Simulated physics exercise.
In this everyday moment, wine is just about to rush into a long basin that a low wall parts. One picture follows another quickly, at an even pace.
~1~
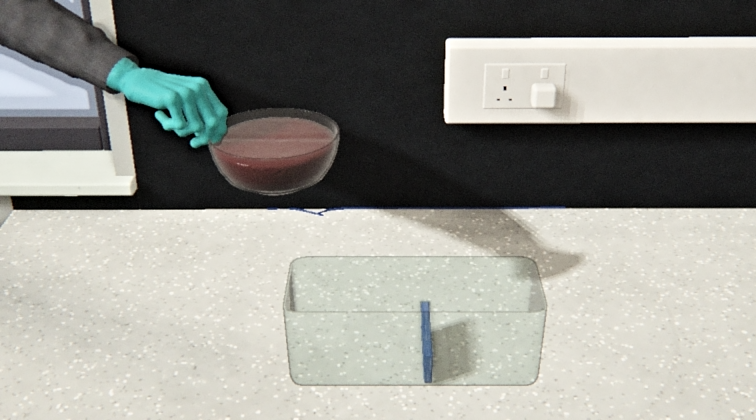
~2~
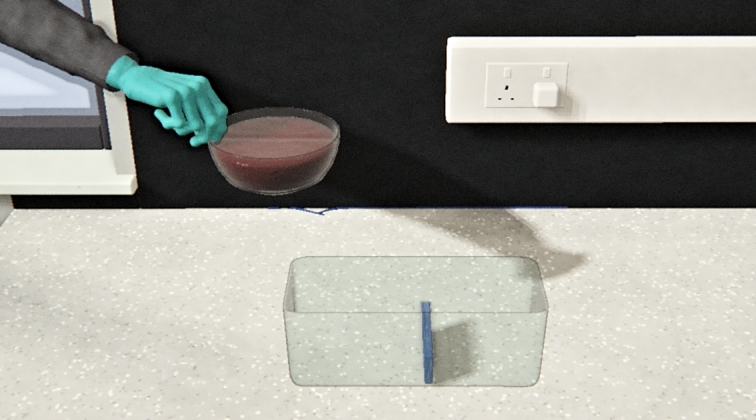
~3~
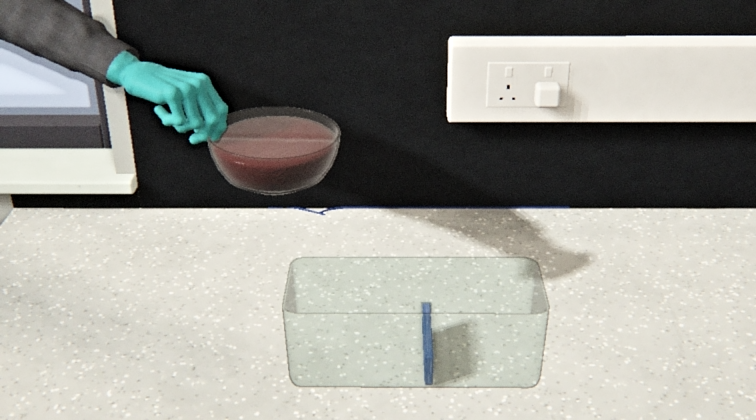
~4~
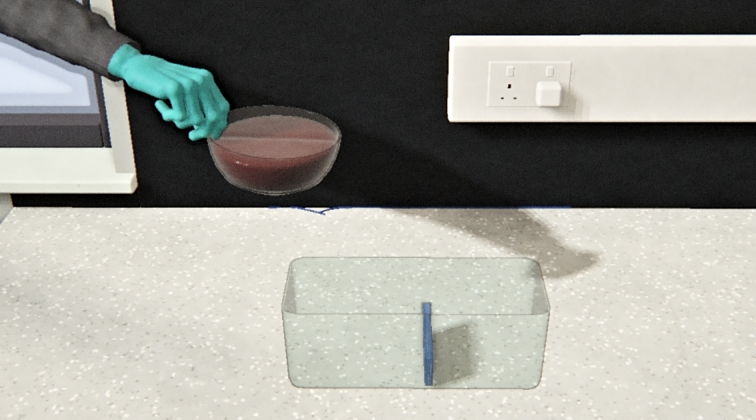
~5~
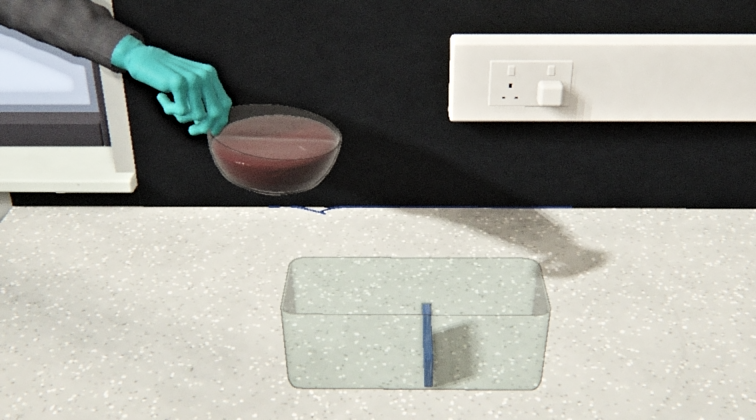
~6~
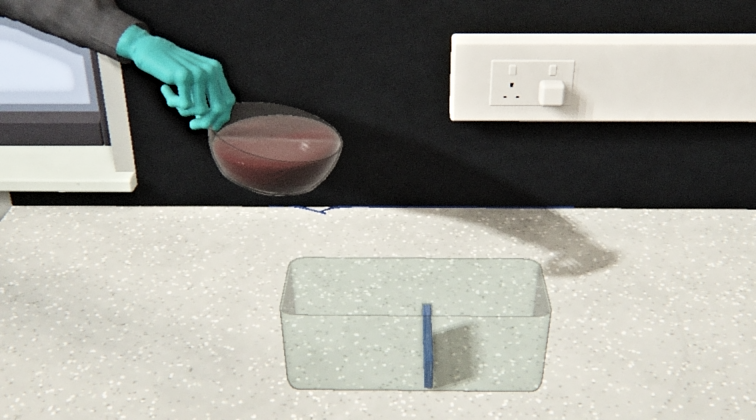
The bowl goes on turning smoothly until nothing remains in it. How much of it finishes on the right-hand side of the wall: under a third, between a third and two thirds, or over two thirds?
Lower than a third.
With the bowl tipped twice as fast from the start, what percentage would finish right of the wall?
Something like 10 in a hundred.
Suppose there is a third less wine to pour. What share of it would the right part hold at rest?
5 per cent or so.
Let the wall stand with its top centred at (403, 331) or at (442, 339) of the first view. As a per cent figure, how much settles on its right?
55 per cent first, then 20 per cent.
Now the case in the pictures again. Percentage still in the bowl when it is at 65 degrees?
Roughly 35 percent remains at that point.
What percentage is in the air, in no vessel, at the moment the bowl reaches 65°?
About 40 per cent.
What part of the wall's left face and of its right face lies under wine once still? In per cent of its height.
60 % left, 10 % right.
A moment on, the bowl is tipped part way and 34 per cent is still to pour, 23 is left of the wall and 1 right of it.
Next, the bowl is tipped on its side and 1 per cent is still to pour, 82 is left of the wall and 10 right of it.
Then the bowl is tipped right over and 0 per cent is still to pour, 87 is left of the wall and 12 right of it.
Later the bowl is tipped right over and 0 per cent is still to pour, 87 is left of the wall and 12 right of it.
In the end 86 per cent lies left of the wall, 13 right of it and 1 outside.
